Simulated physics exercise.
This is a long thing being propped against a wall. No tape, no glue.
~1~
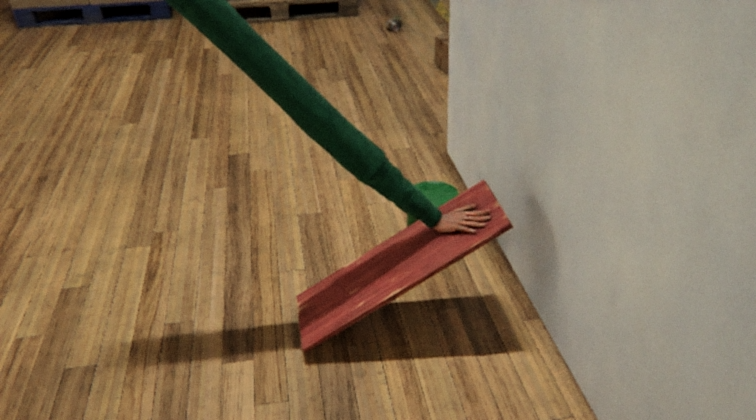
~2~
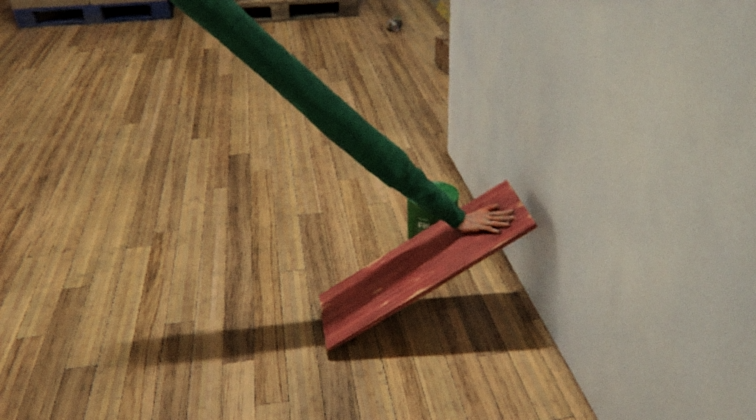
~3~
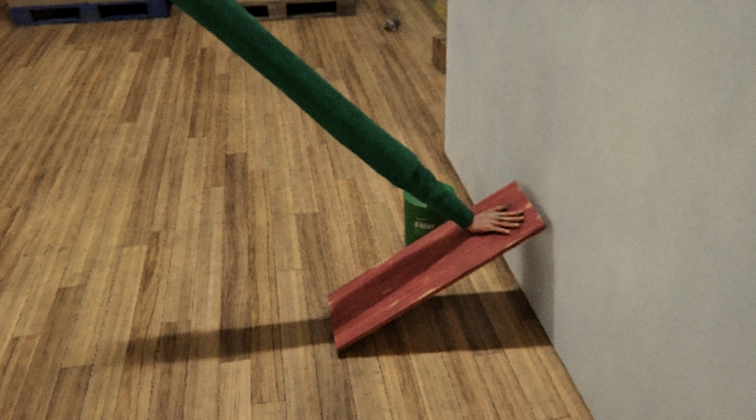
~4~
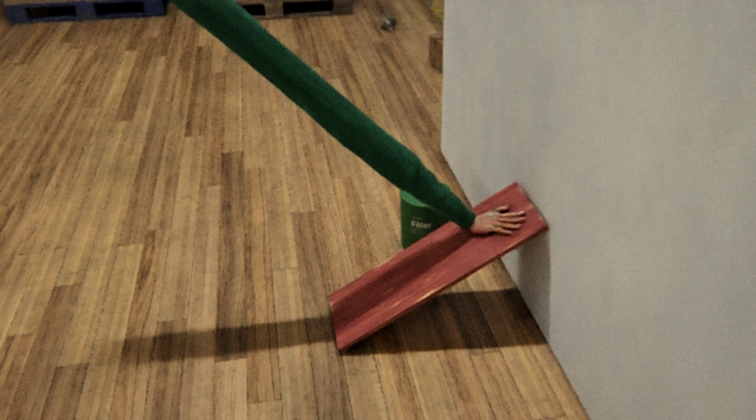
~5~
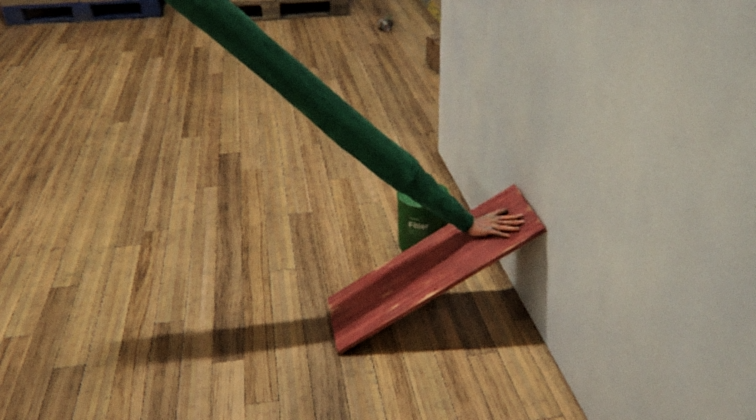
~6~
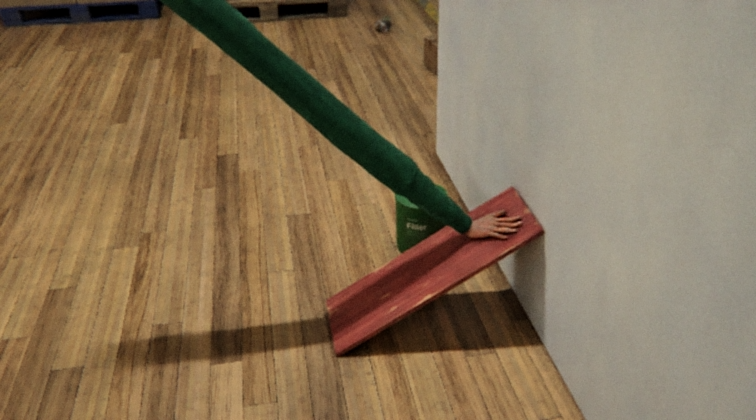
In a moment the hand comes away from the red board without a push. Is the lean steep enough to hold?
The board slips out.
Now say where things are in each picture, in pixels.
The first frame shows not yet at the wall; red board (397, 264).
The second frame shows not yet at the wall; red board (420, 264).
The third frame shows not yet at the wall; red board (429, 264).
The fourth frame shows not yet at the wall; red board (431, 265).
The fifth frame shows propped up under the hand; red board (429, 267).
The sixth frame shows propped up under the hand; red board (428, 269).
Then, 0.40 s on from there, red board 23° lower than it was left near (413, 306).
Then, 0.50 s on from there, red board 29° lower than it was left near (412, 311).
In the end, moved from the start, red board; green pail unmoved. At the end, from the last picture's camera, red board near (412, 316). The board gives way.
